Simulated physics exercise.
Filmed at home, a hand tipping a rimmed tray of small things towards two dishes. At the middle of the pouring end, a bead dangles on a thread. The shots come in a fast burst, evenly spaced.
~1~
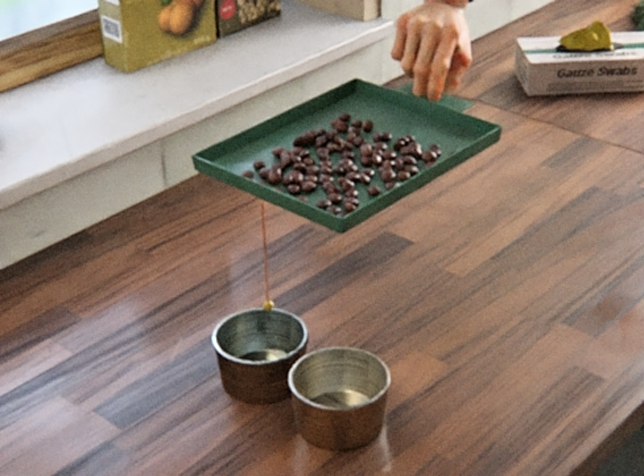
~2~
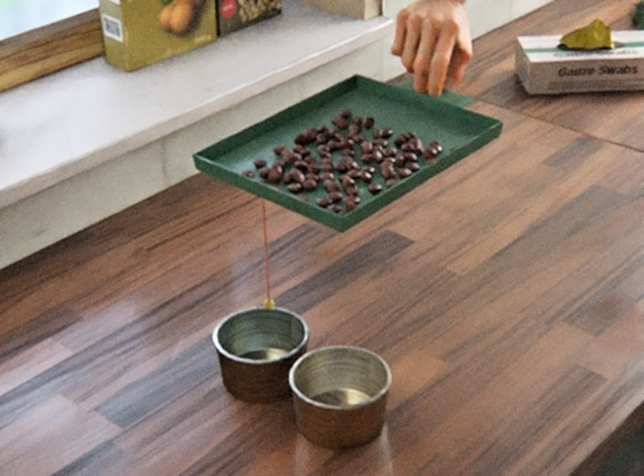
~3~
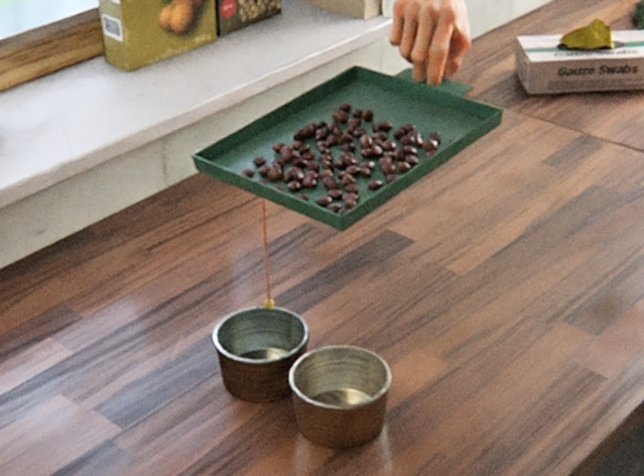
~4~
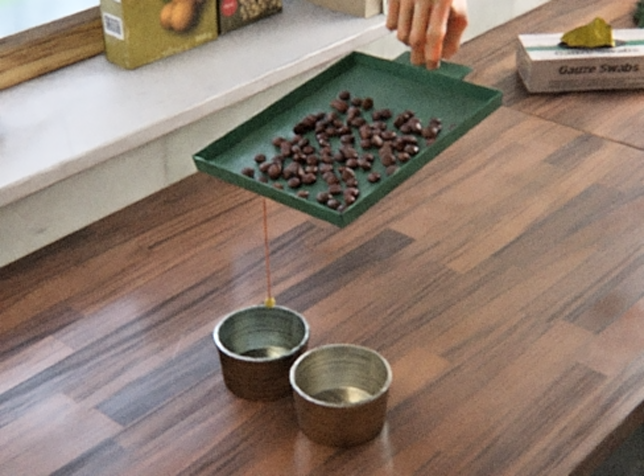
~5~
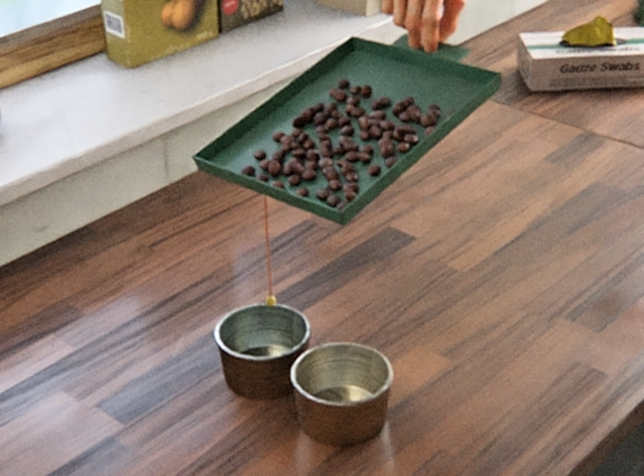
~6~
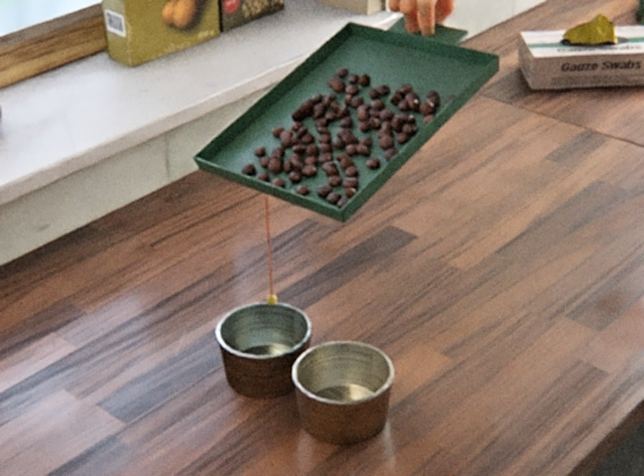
On a brown wood-plank counter beside a pale windowsill, seen from above at an angle, the view stays almost still. A hand at the upper right holds a rimmed green tray of small dark brown pieces above two round metallic dishes, a bead hanging on a thread from its near edge, with boxes behind. The hand steadily raises the tray's far end, steepening its slope towards the dishes, while the pieces stay spread across it.
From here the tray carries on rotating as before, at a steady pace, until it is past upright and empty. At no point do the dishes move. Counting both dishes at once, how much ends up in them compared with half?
Between them they hold less than half.
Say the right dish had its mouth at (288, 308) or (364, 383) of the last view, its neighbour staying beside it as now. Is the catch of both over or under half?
A minority, then a minority.
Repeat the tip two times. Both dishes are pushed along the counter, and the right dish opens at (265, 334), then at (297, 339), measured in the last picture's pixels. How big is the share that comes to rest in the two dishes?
Trial 1 70%, trial 2 50%.
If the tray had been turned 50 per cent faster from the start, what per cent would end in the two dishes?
I'd expect near 20 per cent.
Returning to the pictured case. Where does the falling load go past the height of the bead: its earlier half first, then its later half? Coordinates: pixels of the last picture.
At (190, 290) for the first part, then at (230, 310) for the others.
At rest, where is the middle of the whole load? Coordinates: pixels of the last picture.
Close to (202, 356), more or less.
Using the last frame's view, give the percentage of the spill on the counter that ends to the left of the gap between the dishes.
Estimate: Roughly 100 %.
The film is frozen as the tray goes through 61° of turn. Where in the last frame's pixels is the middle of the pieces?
The middle of the pieces lands at roughly (270, 159).
Soon, tray tipped steeply; nearly all on the tray; a stray few in the air.
A while on, tray tipped right over; about half on the tray; a stray few in the left dish; a small part outside both; about a third in the air.
Towards the end, tray tipped past a quarter turn; about a quarter in the left dish; most outside both.
Finally, tray tipped past a quarter turn; none in the right dish; about a quarter in the left dish; most outside both.
